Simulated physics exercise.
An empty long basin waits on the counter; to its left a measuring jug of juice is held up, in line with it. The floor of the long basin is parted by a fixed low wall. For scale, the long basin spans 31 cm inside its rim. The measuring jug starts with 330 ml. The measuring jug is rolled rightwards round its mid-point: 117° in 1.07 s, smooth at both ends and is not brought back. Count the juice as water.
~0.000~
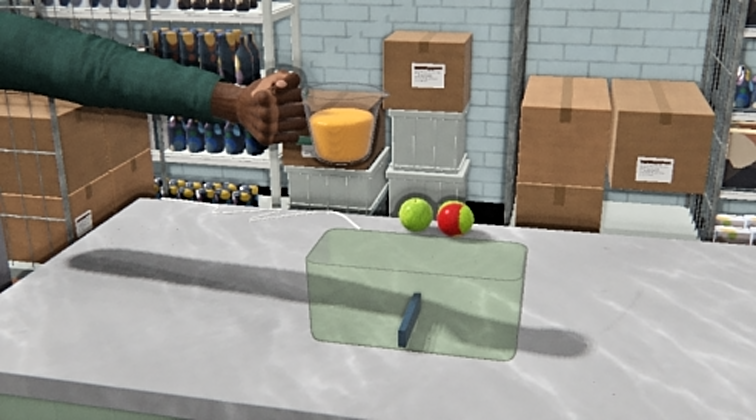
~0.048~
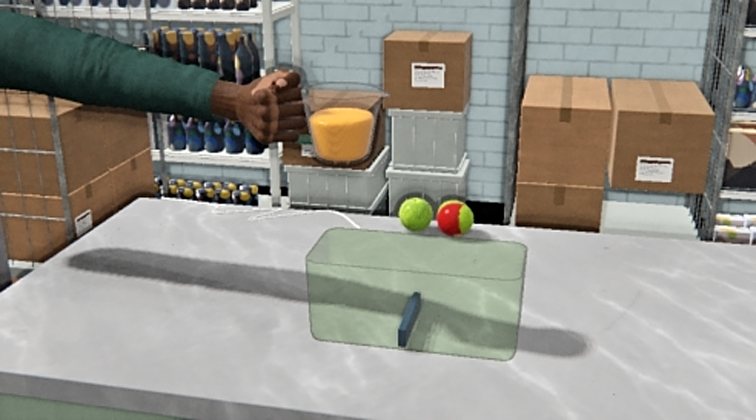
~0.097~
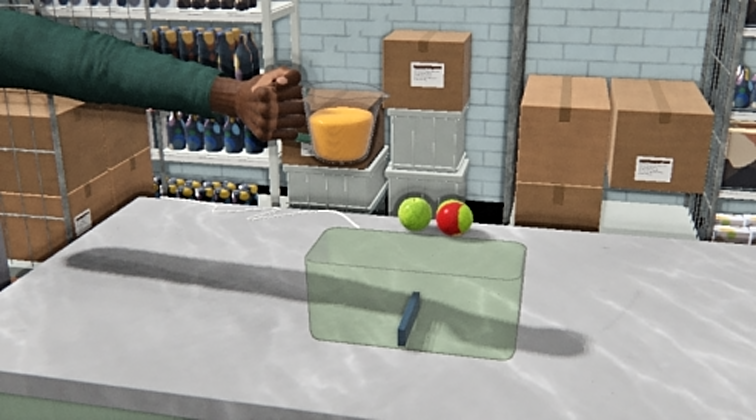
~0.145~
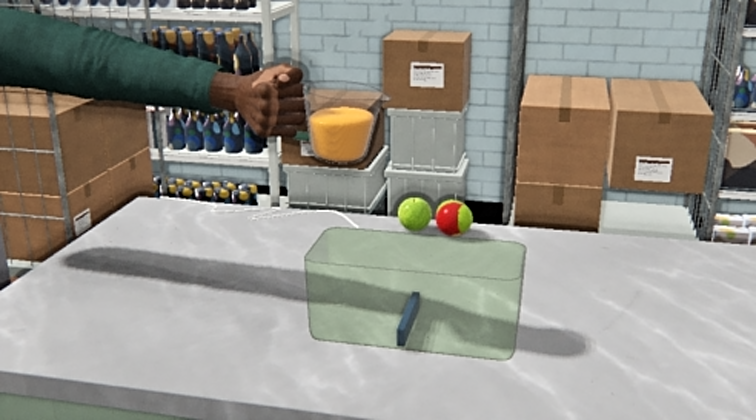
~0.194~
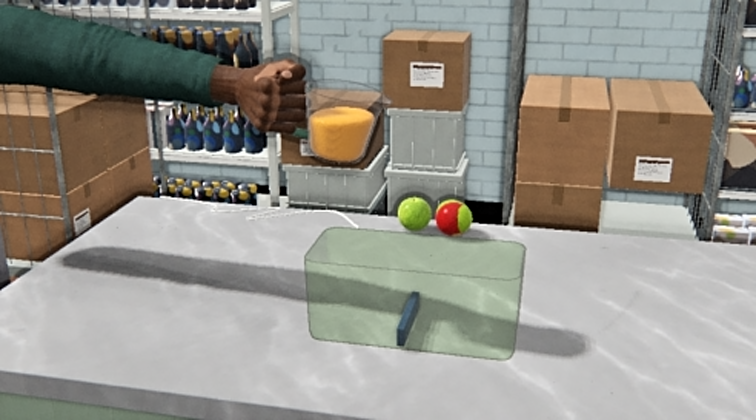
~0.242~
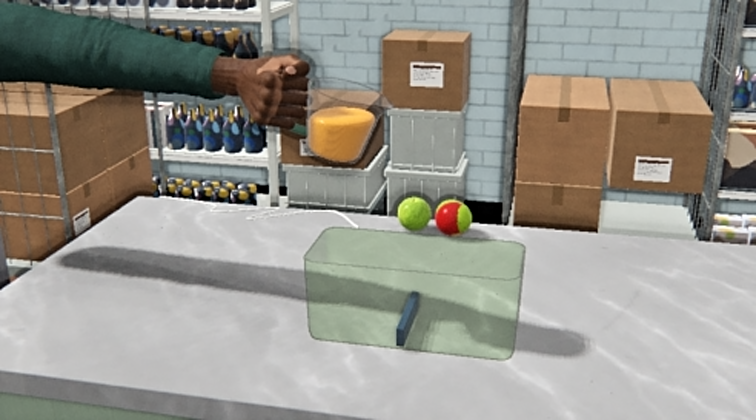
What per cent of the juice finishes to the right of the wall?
The far part has some 77 per cent.
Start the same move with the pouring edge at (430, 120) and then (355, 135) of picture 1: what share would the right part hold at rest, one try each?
In turn about 85 and 10 per cent.
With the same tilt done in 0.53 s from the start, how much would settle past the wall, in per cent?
In that case some 60 per cent.
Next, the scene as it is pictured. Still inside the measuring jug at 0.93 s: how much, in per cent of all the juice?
About 6 per cent.
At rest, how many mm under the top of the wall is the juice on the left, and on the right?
Some 26 mm on the left and 18 mm on the right.
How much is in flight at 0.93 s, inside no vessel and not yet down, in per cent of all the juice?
Near 18 in a hundred.
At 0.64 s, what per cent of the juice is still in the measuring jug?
Near 74 in a hundred.
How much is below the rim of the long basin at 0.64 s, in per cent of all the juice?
Some 1 per cent.
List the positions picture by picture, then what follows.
In the first frame, it leans 0°; its right rim is at (389, 95); the juice meets the walls at (312, 114) and (374, 117); the long basin's rim runs from (317, 245) to (525, 263); the wall's top is at (410, 312).
In the second frame, it leans 1°; its right rim is at (389, 95); the juice meets the walls at (312, 113) and (374, 116).
In the third frame, it leans 2°; its right rim is at (390, 96); the juice meets the walls at (312, 113) and (373, 116).
In the fourth frame, it leans 5°; its right rim is at (391, 98); the juice meets the walls at (312, 113) and (374, 117).
In the fifth frame, it leans 9°; its right rim is at (392, 102); the juice meets the walls at (312, 113) and (375, 117).
In the sixth frame, it leans 14°; its right rim is at (394, 107); the juice meets the walls at (312, 113) and (375, 117).
By 0.64 s the tilt is 76° and 74 per cent is still to pour, 0 is left of the wall and 1 right of it.
By 0.93 s the tilt is 112° and 6 per cent is still to pour, 7 is left of the wall and 70 right of it.
By 1.24 s the tilt is 117° and 0 per cent is still to pour, 21 is left of the wall and 77 right of it.
By 1.57 s the tilt is 117° and 0 per cent is still to pour, 21 is left of the wall and 77 right of it.
At rest 21 per cent lies left of the wall, 77 right of it and 2 outside.
